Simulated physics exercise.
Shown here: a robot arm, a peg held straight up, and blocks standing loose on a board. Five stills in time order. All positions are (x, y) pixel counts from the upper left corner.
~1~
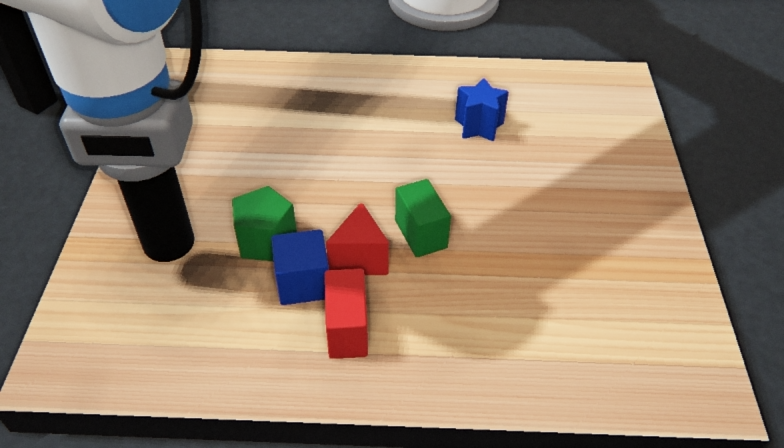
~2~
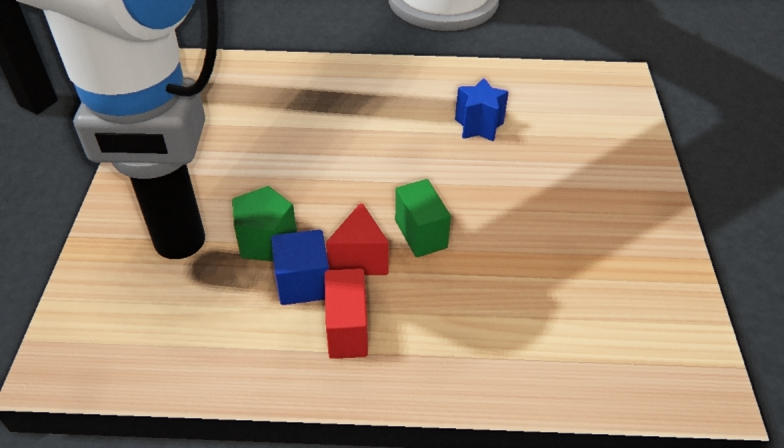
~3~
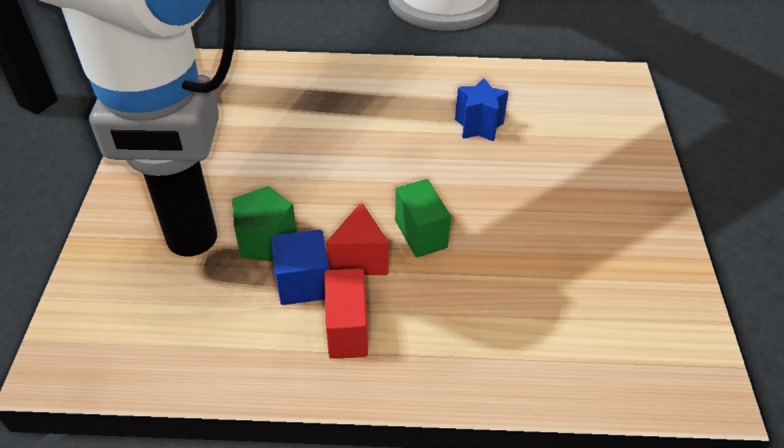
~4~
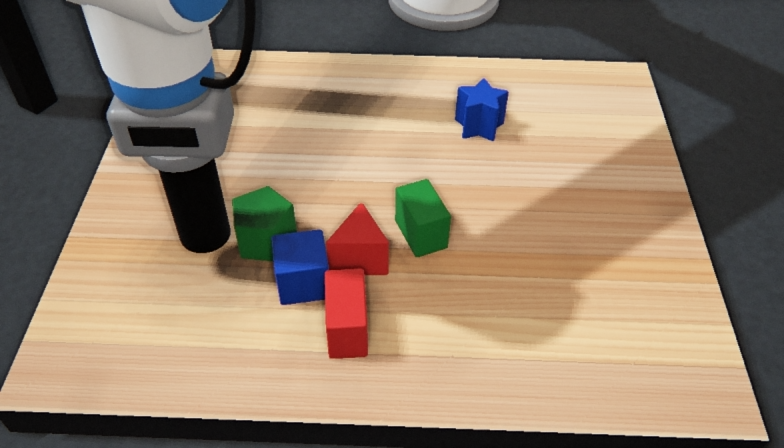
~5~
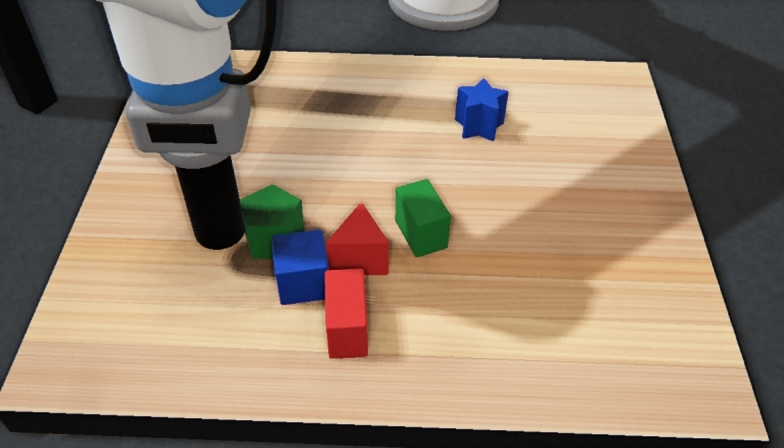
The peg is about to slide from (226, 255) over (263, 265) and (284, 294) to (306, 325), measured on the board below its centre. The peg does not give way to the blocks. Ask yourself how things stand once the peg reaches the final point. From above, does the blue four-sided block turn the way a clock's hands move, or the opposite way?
It turns counter-clockwise.
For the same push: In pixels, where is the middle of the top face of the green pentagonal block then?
Answer: (296, 204).
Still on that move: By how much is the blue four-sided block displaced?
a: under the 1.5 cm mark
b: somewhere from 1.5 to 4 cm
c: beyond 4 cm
That would be c.
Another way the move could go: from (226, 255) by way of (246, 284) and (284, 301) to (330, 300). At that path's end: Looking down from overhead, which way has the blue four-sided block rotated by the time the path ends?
The sense of turning is anti-clockwise.
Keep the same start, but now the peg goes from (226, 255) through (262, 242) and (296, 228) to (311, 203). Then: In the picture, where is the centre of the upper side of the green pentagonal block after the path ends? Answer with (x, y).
It is going to be at (357, 164).
The first path, step by step. One third of the way, peg (259, 242); green pentagonal block (296, 204), turned 35° anticlockwise; blue four-sided block (309, 255); red rectangle (351, 301); red triangle (364, 228).
Two thirds of the way, peg (280, 271); green pentagonal block (296, 204), turned 35° anticlockwise; blue four-sided block (337, 271), turned 40° anticlockwise; red rectangle (367, 306), turned 35° clockwise; red triangle (371, 227), turned 25° anticlockwise.
At the end, peg (302, 302); green pentagonal block (296, 204), turned 35° anticlockwise; blue four-sided block (356, 286), turned 85° anticlockwise; red rectangle (404, 313), turned 45° clockwise; red triangle (371, 227), turned 25° anticlockwise.
